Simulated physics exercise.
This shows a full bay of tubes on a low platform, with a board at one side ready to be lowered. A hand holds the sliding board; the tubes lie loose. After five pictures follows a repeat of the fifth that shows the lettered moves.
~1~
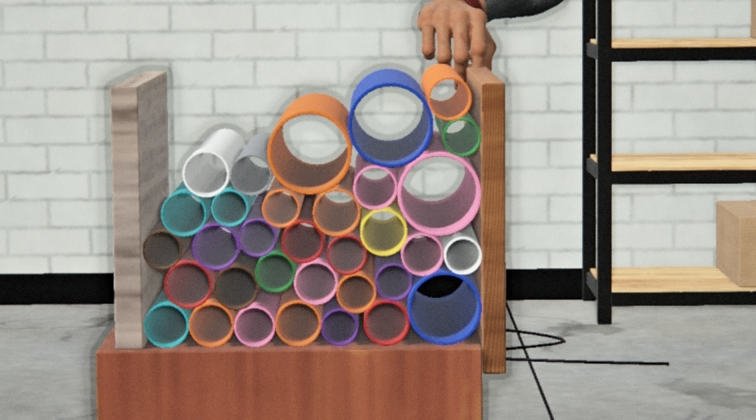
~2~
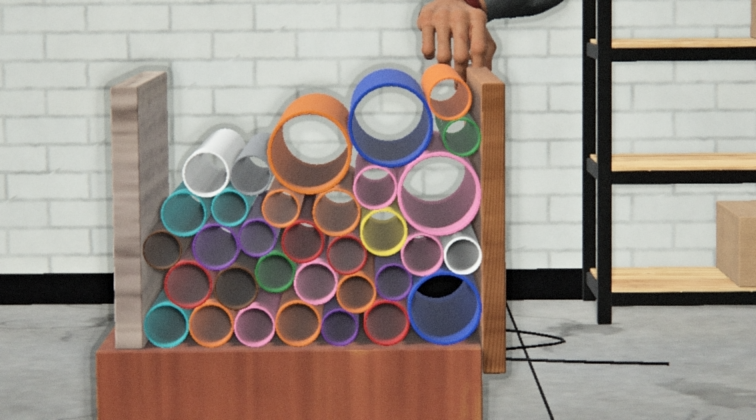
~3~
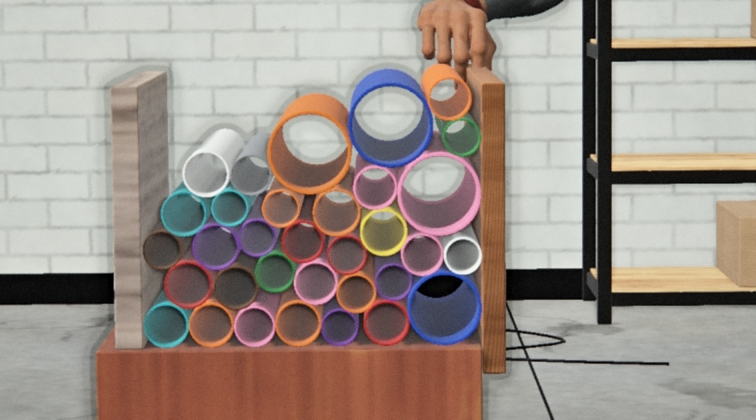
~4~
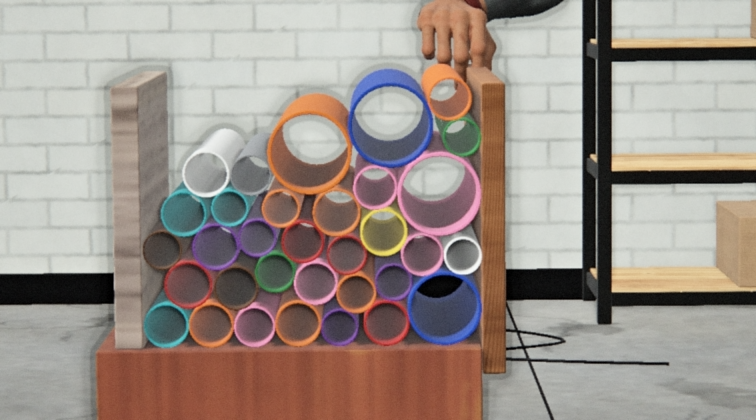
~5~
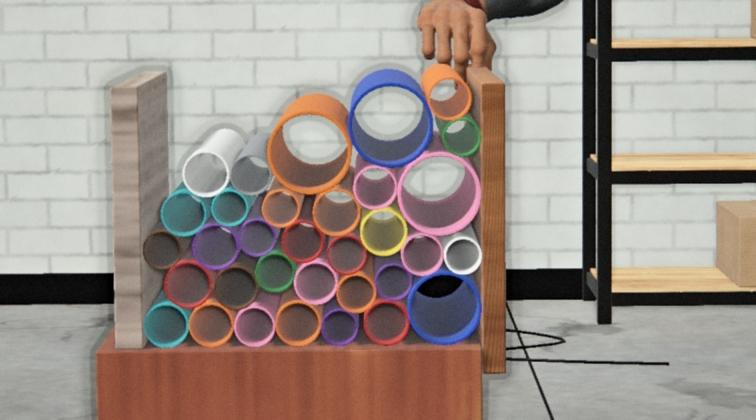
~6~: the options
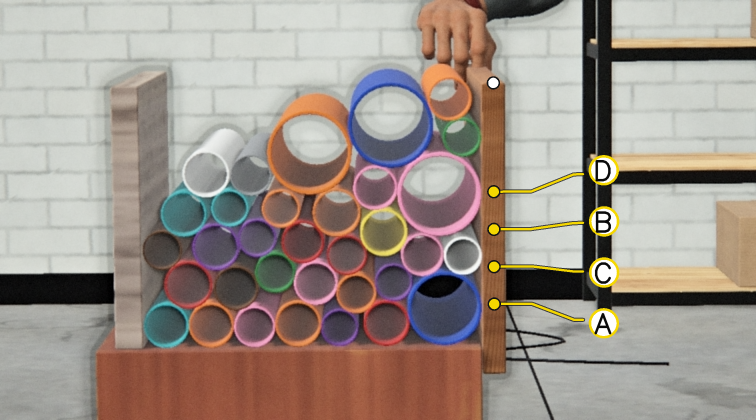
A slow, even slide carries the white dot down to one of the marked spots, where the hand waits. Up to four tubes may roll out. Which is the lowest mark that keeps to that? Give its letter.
Down to C.
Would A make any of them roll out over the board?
Yes, at A.
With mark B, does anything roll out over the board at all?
At B: Yes.
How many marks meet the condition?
Three of them.
On the marked copy, A at (494, 304); B at (494, 229); C at (494, 267); D at (494, 192); the white dot at (493, 83).
With C. Early on, top of the board (482, 167).
Further on, top of the board (482, 262).
At the end, top of the board (482, 266), two out over the board.
As for the rest, A five out over the board; B two out over the board; D two out over the board.
